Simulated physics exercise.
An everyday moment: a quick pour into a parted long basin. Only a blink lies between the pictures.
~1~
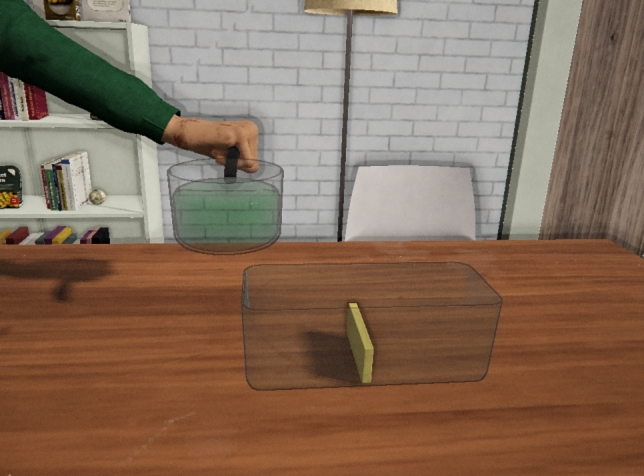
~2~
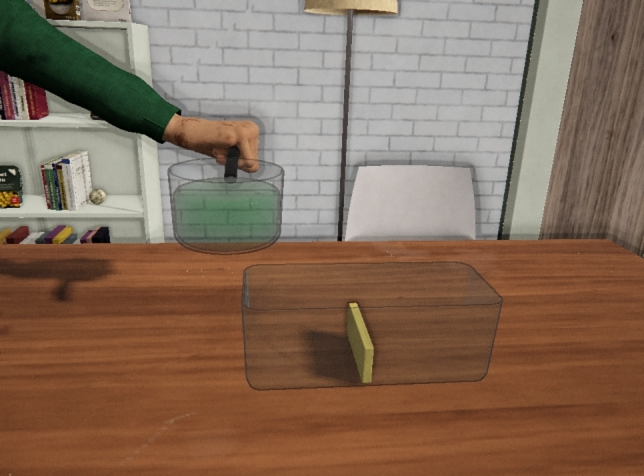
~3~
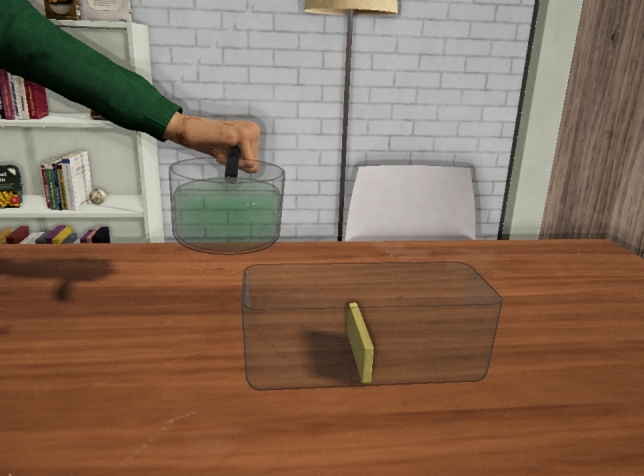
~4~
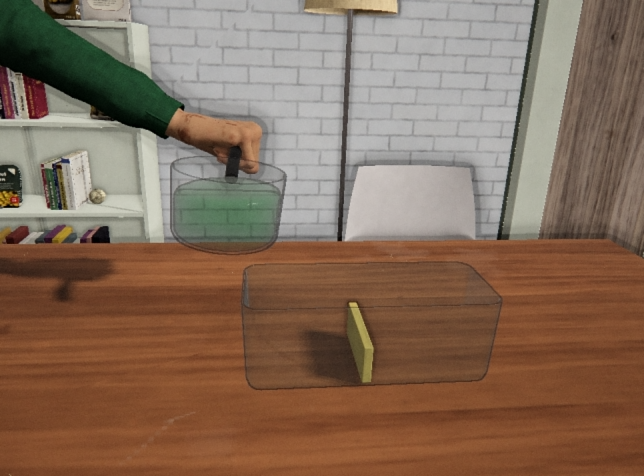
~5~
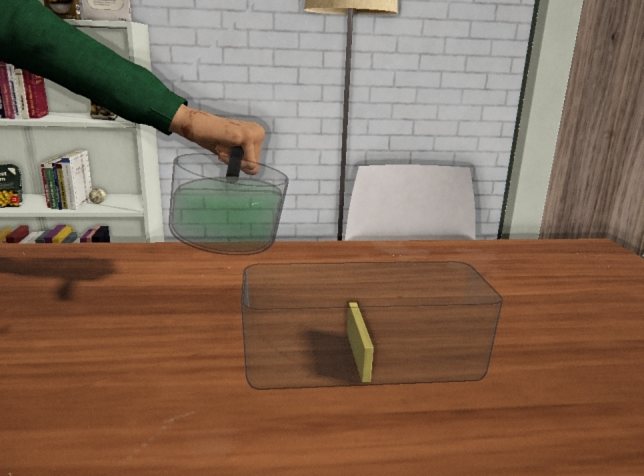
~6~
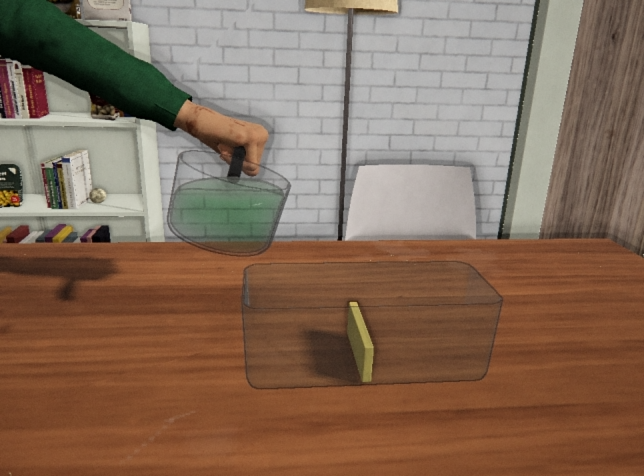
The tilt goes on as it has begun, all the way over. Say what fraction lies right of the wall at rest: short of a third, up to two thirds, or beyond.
The share right of the wall is less than a third.
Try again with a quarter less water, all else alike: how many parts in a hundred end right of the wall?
Near 5 %.
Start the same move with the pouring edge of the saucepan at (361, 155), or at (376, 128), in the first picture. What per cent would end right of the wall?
First some 95, then 95 per cent.
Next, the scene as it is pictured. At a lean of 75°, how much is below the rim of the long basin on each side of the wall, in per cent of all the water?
Left: 10 %. Right: 0 %.
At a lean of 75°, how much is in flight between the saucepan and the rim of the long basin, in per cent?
Near 25 %.
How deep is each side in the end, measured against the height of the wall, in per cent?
Near 70 on the left, 0 on the right.
A moment on, the saucepan is tipped on its side and 65 per cent is still to pour, 9 is left of the wall and 0 right of it.
Next, the saucepan is tipped right over and 14 per cent is still to pour, 76 is left of the wall and 1 right of it.
Then the saucepan is tipped right over and 1 per cent is still to pour, 93 is left of the wall and 5 right of it.
Later the saucepan is tipped right over and 0 per cent is still to pour, 95 is left of the wall and 5 right of it.
In the end 95 per cent lies left of the wall, 5 right of it and 0 outside.
